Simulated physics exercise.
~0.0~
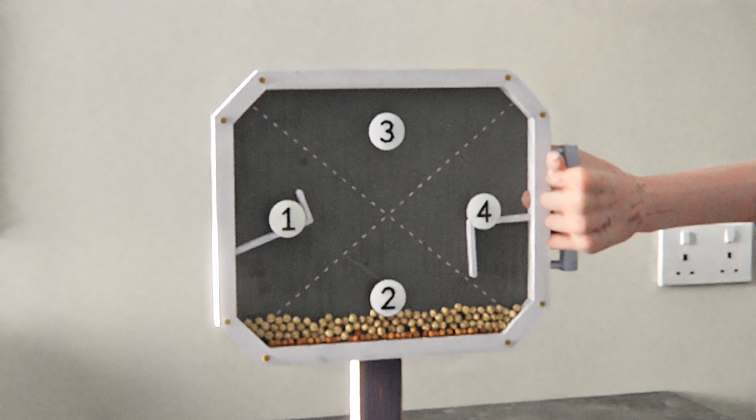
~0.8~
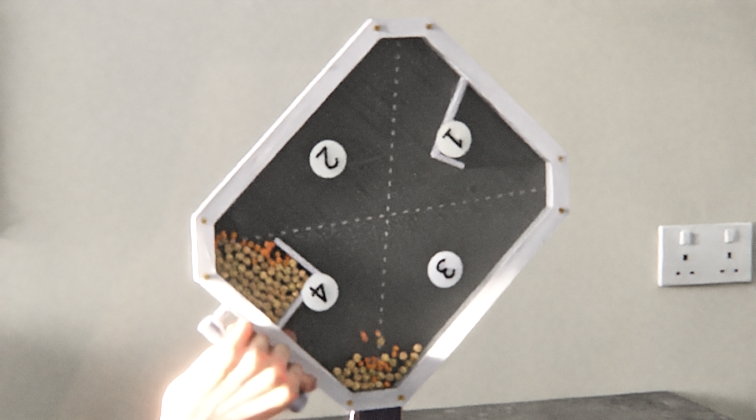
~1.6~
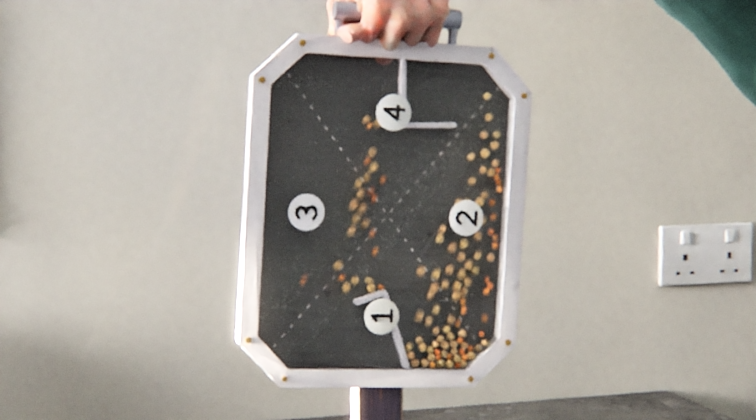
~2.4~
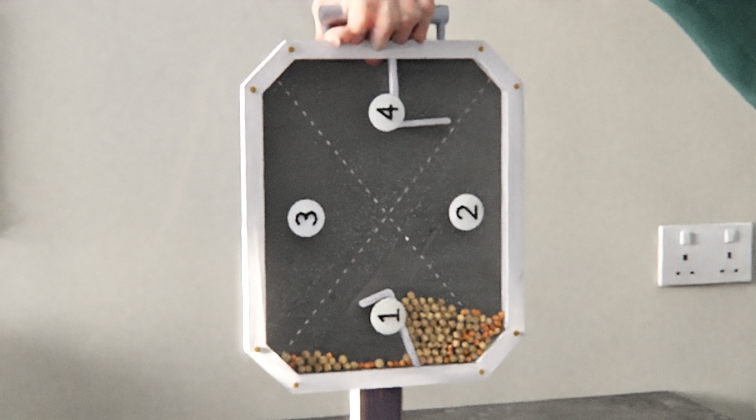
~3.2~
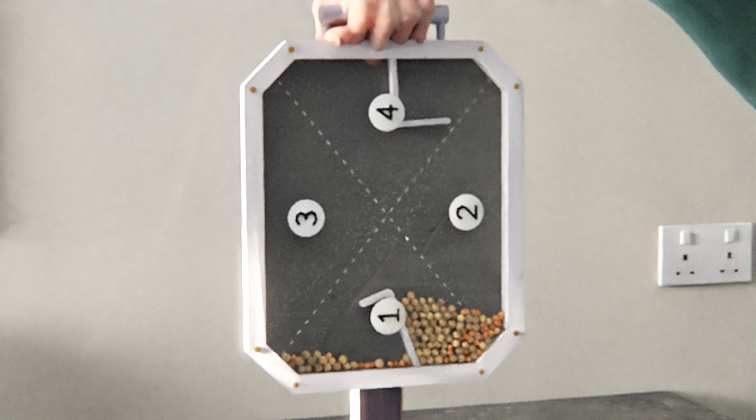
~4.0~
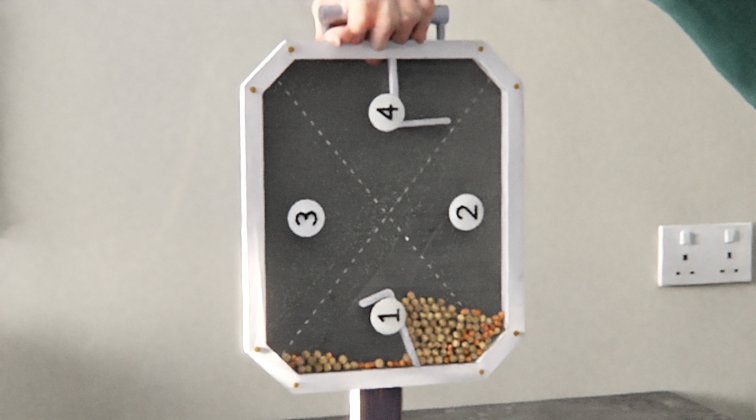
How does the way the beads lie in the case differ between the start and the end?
At the start the beads lie in a fairly even layer along the bottom, beside the wedge numbered two. At the end they are still at the bottom, now beside the wedge numbered one, with most heaped to the right of the divider and a thin layer to its left.
